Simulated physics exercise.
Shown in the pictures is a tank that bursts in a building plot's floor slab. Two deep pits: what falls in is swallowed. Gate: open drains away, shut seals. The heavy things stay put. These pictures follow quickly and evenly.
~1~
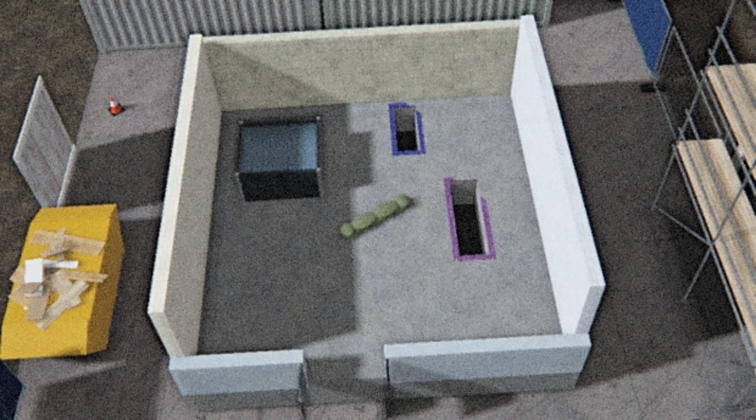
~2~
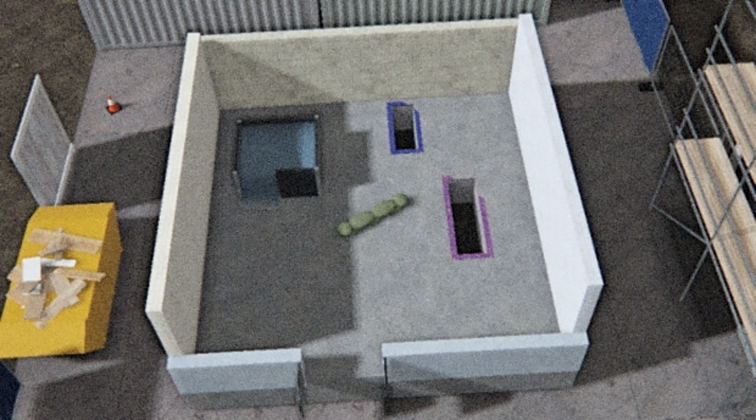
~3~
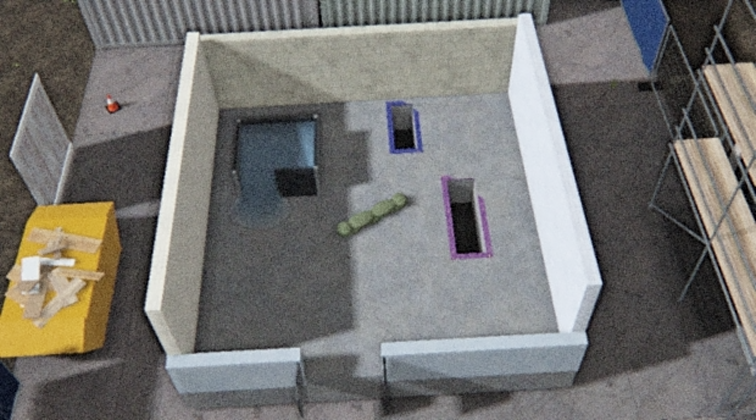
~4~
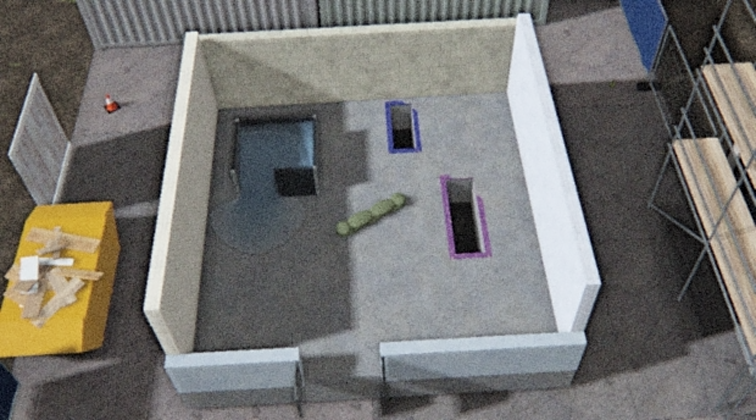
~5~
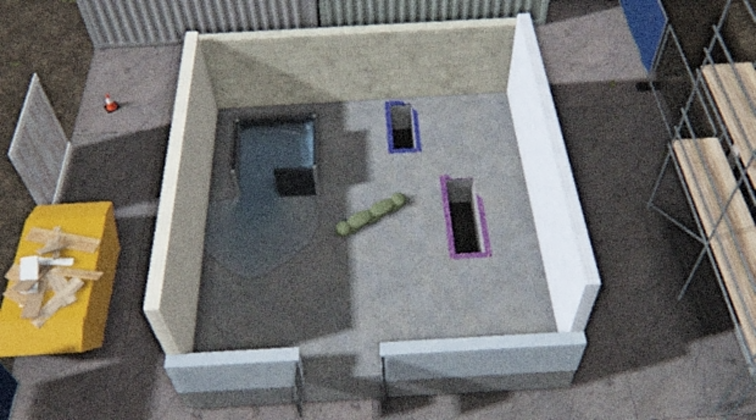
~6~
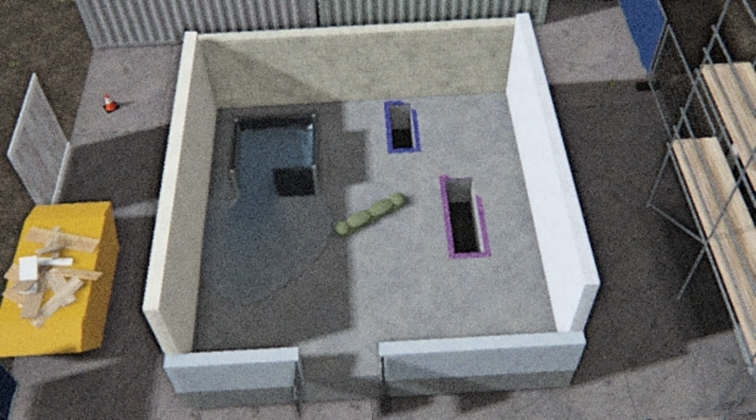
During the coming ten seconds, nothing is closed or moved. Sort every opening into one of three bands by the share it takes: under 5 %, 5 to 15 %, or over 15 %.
The gate takes over 15 %; the blue pit takes under 5 %; the purple pit takes 5 to 15 %.
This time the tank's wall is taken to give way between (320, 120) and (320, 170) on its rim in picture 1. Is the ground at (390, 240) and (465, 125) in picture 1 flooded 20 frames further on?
Untouched, then submerged.
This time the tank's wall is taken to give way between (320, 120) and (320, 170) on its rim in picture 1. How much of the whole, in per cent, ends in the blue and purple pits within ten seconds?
Result - blue: 40 %; purple: 25 %.
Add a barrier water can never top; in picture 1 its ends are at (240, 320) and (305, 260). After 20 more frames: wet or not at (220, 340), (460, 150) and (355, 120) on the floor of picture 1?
Same order as asked - soaked, unsoaked, unsoaked.
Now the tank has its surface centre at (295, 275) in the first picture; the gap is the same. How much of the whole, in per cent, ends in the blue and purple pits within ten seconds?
Ten seconds on: Blue pit 10 percent, purple pit 6 percent.
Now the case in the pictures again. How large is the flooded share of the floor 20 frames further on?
My estimate is near 35 per cent.
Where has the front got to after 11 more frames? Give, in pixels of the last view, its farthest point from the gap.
I'd point to (389, 362).
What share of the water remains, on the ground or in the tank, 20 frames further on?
My reckoning gives about 92 %.
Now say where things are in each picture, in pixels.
In the first picture, still water in the tank at (279, 149).
In the second picture, water pours out at (260, 189) and has run to (242, 205).
In the third picture, the front is at (277, 223), out from the gap at (260, 189).
In the fourth picture, the front is at (248, 251), out from the gap at (259, 190).
In the fifth picture, the front is at (250, 276), out from the gap at (259, 189).
In the sixth picture, water pours out at (258, 189) and has run to (235, 300).
A moment on, water covers 25 % of the floor; the gate 0 %, the blue pit 0 %, the purple pit 0 %.
Next, water covers 30 % of the floor; the gate 2 %, the blue pit 0 %, the purple pit 0 %.
Then, water covers 35 % of the floor; the gate 7 %, the blue pit 0 %, the purple pit 0 %.
Later, water covers 50 % of the floor; the gate 12 %, the blue pit 0 %, the purple pit 1 %.
In the end, water covers 65 % of the floor; the gate 18 %, the blue pit 0 %, the purple pit 10 %.
